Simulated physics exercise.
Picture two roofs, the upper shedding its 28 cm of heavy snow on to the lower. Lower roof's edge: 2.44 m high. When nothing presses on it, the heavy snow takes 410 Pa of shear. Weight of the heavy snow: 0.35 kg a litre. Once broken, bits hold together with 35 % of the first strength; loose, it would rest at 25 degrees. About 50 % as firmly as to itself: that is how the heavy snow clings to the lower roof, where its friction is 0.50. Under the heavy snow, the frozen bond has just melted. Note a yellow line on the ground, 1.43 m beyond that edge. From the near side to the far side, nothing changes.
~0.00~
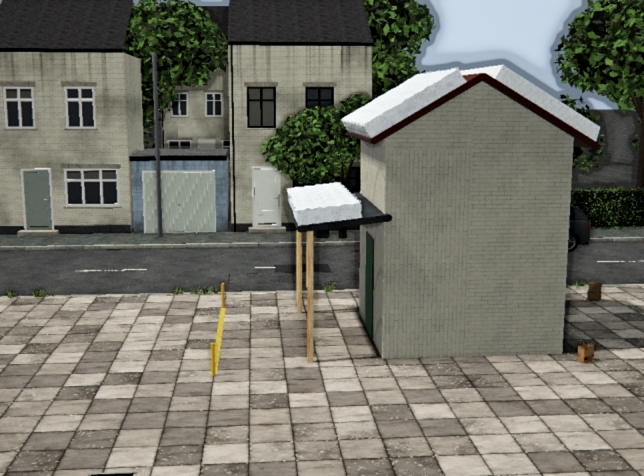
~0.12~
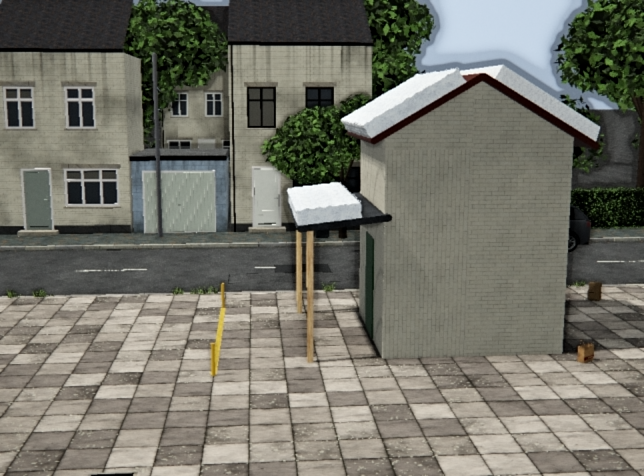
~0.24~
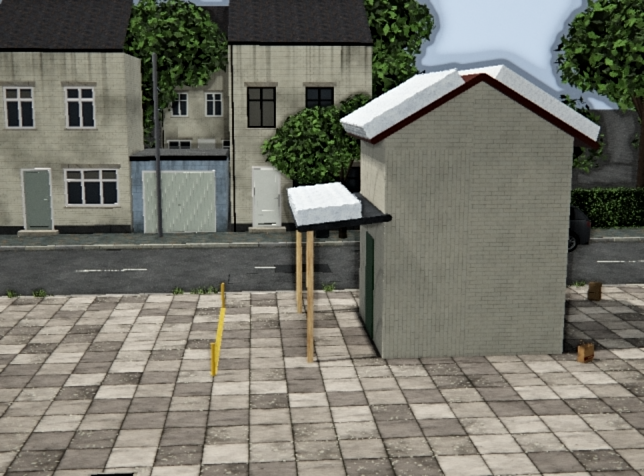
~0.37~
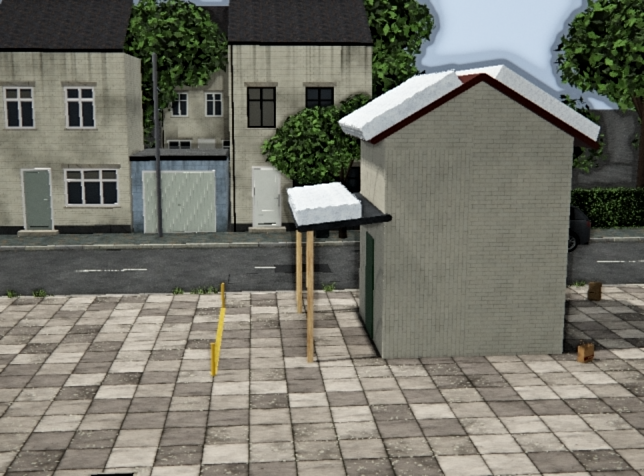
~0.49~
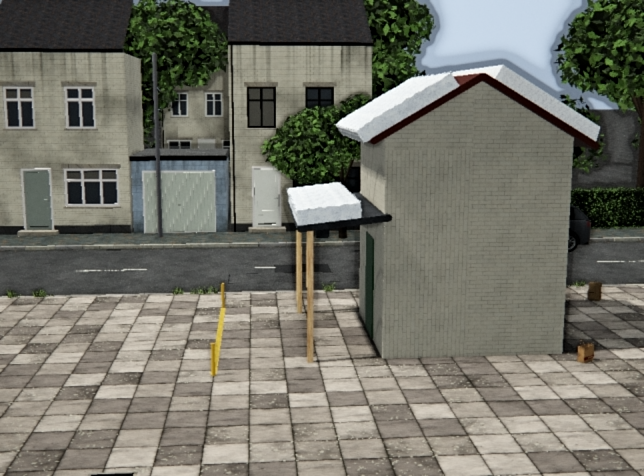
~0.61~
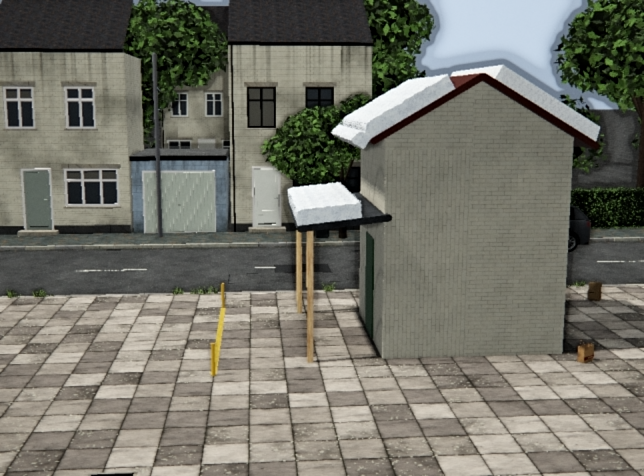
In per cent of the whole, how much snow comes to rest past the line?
21 %.
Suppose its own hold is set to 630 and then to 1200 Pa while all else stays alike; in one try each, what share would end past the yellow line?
12 in a hundred, followed by 1 in a hundred.
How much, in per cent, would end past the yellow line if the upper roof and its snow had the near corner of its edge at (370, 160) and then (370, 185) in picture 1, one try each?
First try 8 %, second try 0 %.
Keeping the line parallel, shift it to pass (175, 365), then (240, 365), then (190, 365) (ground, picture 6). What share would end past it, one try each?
The three tries give 10 %, 30 % and 14 % in turn.
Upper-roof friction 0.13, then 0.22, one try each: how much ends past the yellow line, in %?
One try each gives 45 % and then 40 %.
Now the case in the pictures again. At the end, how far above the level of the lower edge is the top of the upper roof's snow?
0.5 m.
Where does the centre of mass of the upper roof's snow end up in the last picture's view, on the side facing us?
Centre noted at roughly (252, 306).
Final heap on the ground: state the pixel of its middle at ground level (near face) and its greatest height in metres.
Middle near (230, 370); height roughly 0.3 m.
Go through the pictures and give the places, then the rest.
In the first frame, foremost bit of the heavy snow at (370, 124).
In the second frame, foremost bit of the heavy snow at (369, 124), its middle shifted 9 mm.
In the third frame, foremost bit of the heavy snow at (368, 125), its middle shifted 3.3 cm, 2 % of it past the upper edge, in one piece.
In the fourth frame, foremost bit of the heavy snow at (366, 126), its middle shifted 7.6 cm, 4 % of it past the upper edge, in one piece.
In the fifth frame, foremost bit of the heavy snow at (362, 132), its middle shifted 14 cm, 8 % of it past the upper edge, in one piece.
In the sixth frame, foremost bit of the heavy snow at (357, 137), its middle shifted 22 cm, 12 % of it past the upper edge, cracking.
After 1.14 s, none is below the lower edge and 0 % is past the line.
After 1.76 s, none is below the lower edge and 0 % is past the line.
After 2.38 s, 38 % is below the lower edge and 0 % is past the line.
After 3.00 s, 53 % is below the lower edge and 21 % is past the line.
After 3.90 s, 54 % is below the lower edge and 21 % is past the line.
